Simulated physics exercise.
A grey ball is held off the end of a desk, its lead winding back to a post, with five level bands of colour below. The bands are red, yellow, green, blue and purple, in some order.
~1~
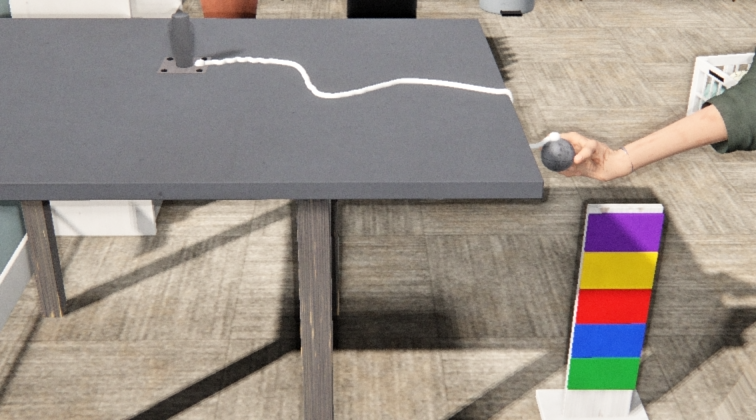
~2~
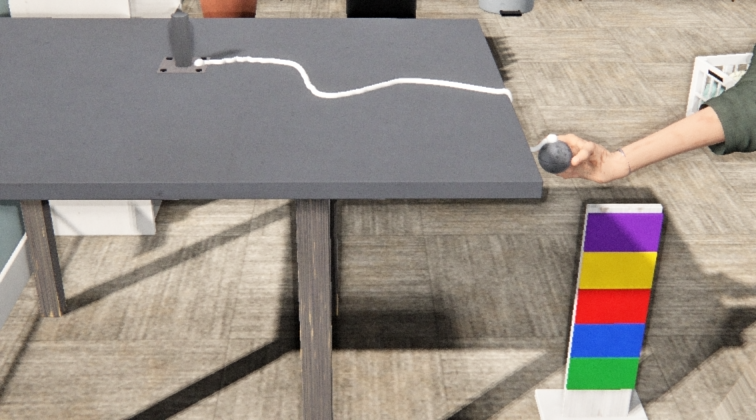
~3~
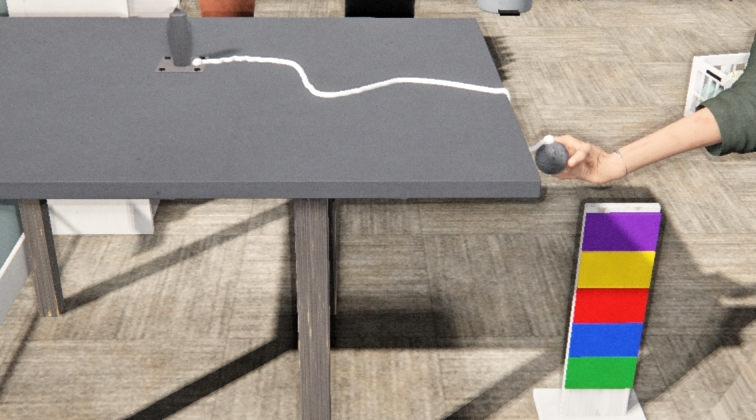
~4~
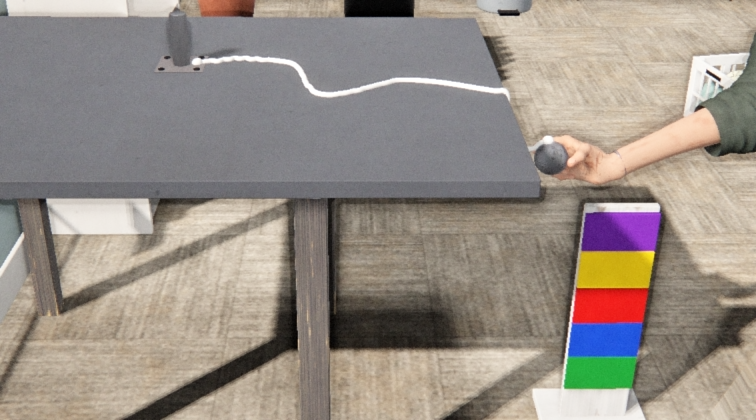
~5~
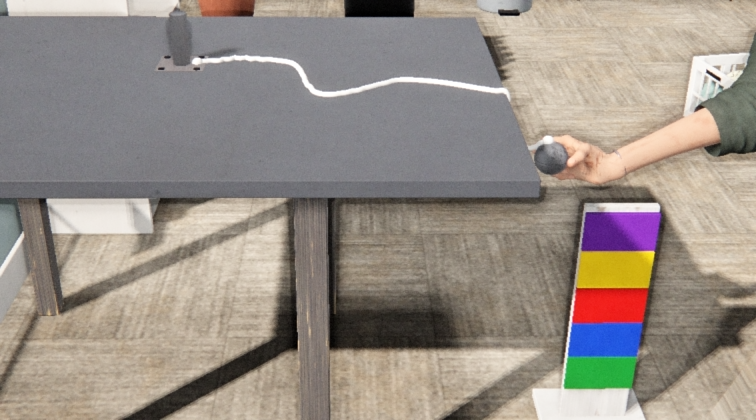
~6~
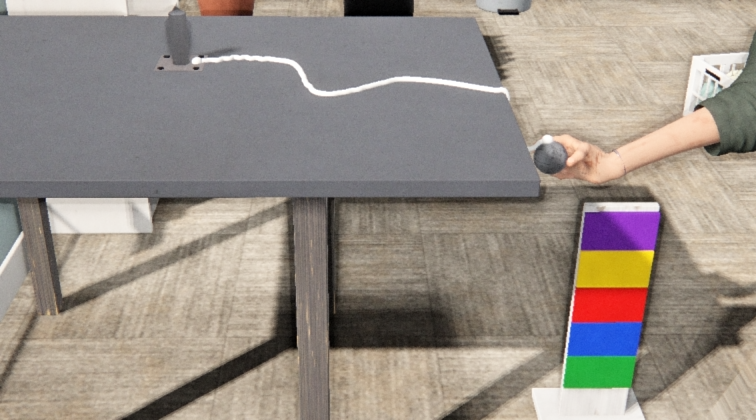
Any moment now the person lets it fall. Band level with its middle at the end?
Yellow band.
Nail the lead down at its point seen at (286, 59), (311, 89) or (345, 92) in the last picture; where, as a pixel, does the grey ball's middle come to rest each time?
Going through the tries, I'd expect close to (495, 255), (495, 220) and lastly (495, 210).
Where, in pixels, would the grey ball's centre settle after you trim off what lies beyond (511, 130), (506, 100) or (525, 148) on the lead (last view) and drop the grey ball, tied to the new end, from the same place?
Try 1: (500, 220); try 2: (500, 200); try 3: (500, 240).
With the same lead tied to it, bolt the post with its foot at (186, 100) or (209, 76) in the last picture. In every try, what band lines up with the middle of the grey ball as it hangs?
Answer, in order: Red, red.
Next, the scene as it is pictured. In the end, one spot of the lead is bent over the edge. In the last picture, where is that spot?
Near pixel (423, 80).
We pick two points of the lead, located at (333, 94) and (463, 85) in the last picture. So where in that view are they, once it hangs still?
The first settles around (404, 82), the second around (504, 135).
A little later, ball near (533, 273); level with yellow.
Next, ball near (466, 261); level with yellow.
Later still, ball near (503, 269); level with yellow.
When it is over, ball near (496, 268); level with yellow. Its middle rests at the yellow band.
